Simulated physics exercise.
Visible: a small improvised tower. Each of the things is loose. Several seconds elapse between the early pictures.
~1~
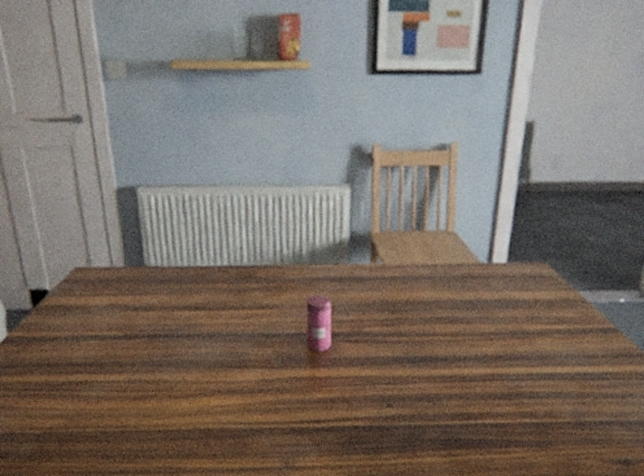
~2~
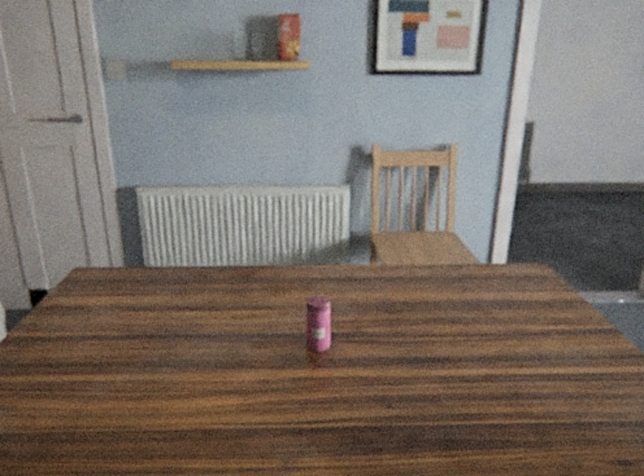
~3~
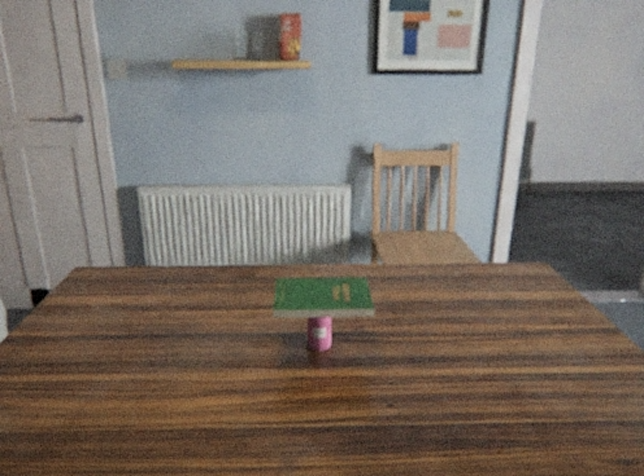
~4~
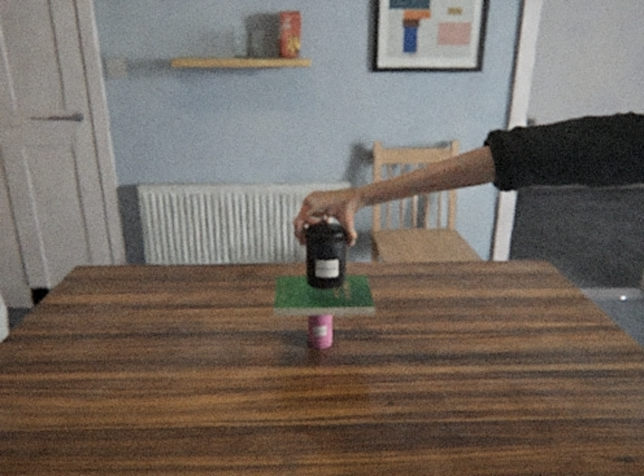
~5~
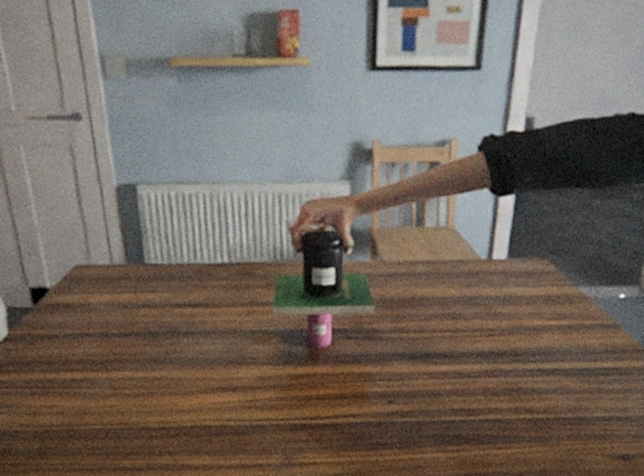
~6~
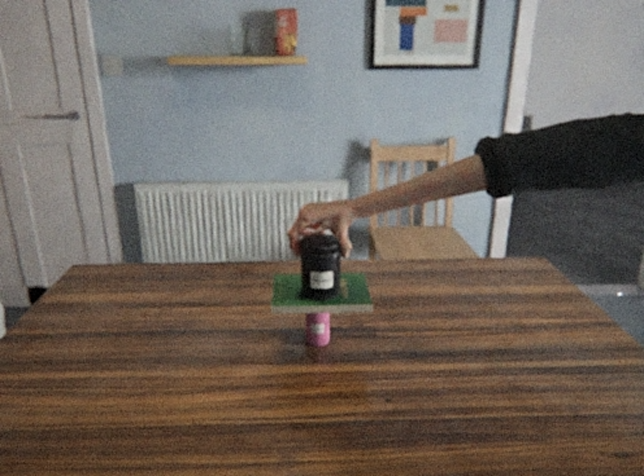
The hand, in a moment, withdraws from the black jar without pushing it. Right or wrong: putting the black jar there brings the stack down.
Wrong, the stack stays up.
Then, 0.20 s on from there, no change.
Then, 0.50 s on from there, black jar resting near (321, 267).
In the end, all 3 unmoved. At the end, from the last picture's camera, black jar near (321, 267). The stack holds.
